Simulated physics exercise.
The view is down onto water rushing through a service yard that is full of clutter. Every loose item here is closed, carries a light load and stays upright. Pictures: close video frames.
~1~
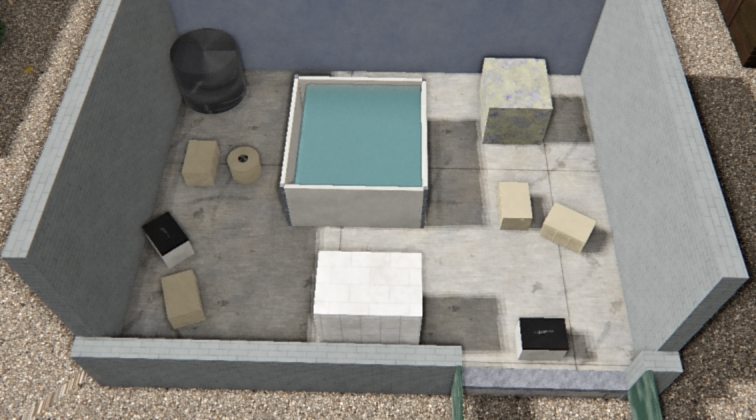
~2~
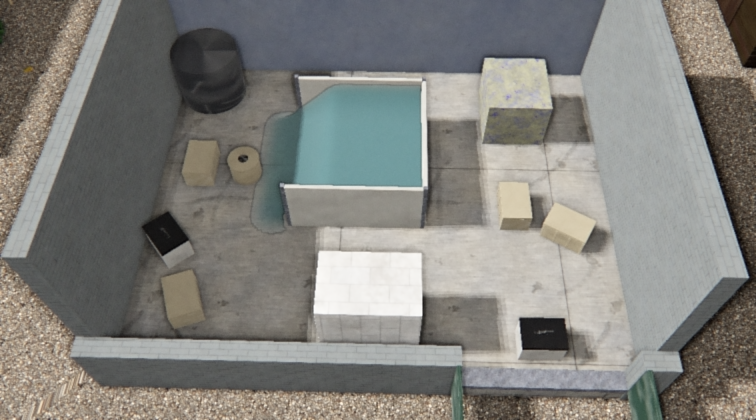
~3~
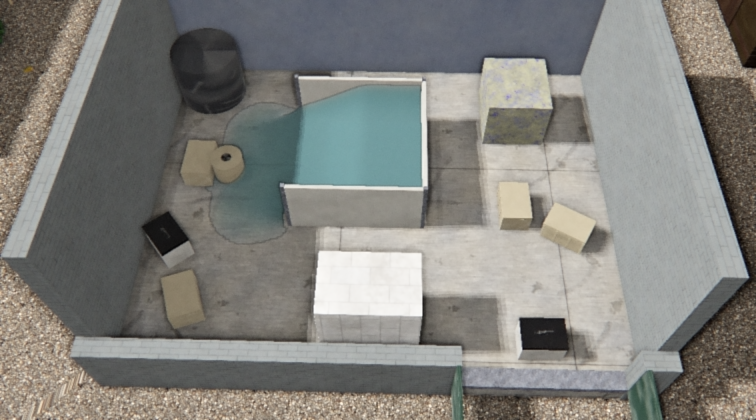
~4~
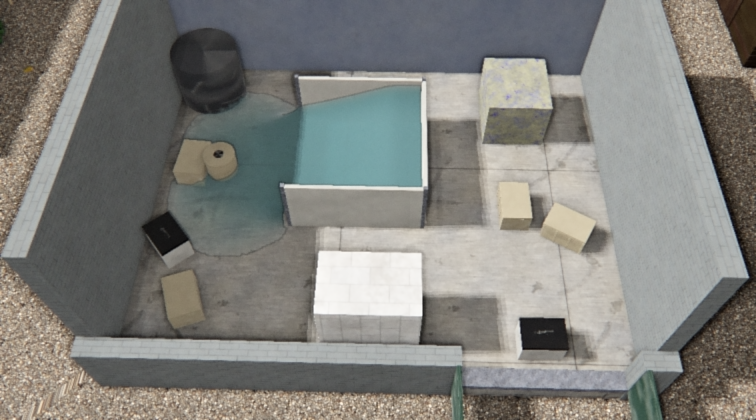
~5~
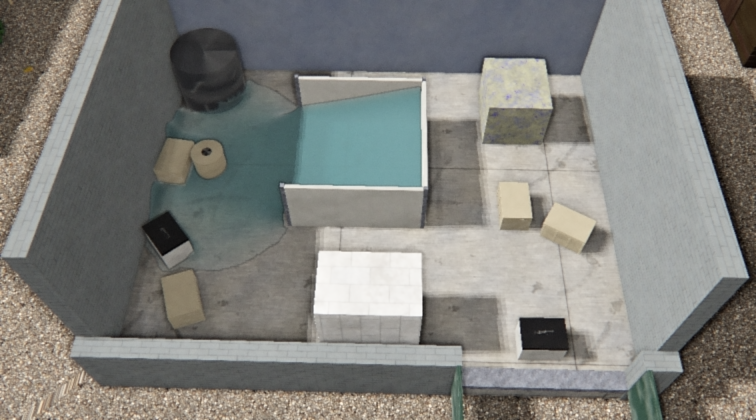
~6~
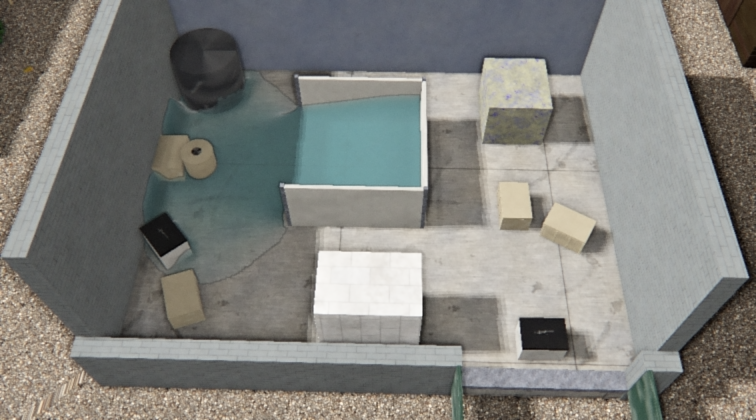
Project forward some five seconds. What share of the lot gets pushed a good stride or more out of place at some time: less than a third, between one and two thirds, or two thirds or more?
The portion knocked well out of place is a third to two thirds.
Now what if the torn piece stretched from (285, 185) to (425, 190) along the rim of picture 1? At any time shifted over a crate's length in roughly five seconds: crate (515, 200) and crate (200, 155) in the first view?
Fell short, then went the distance.
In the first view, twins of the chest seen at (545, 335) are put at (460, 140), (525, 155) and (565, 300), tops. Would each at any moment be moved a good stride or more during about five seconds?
So, in order, the copies go nowhere much, nowhere much, nowhere much.
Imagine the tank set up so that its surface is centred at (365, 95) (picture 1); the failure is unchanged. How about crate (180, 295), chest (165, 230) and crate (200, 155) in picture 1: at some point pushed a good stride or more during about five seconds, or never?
Result per object - went far, went far, went far.
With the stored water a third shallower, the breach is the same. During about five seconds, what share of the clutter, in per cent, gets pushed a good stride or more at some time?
Share moved that far: Approx. 60 %.
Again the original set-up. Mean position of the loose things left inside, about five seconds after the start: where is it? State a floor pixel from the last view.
The remaining things centre around (422, 278).
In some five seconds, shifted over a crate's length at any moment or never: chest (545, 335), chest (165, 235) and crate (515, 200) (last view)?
Tally in given order: Less than that / the full distance / less than that.
A moment on, 1 of 7 are well off their spots; 2 afloat.
Next, 4 of 7 are well off their spots; 3 afloat.
Later, 4 of 7 are well off their spots; 4 afloat.
In the end, 4 of 7 are well off their spots, and 4 have been at some point; 3 afloat.
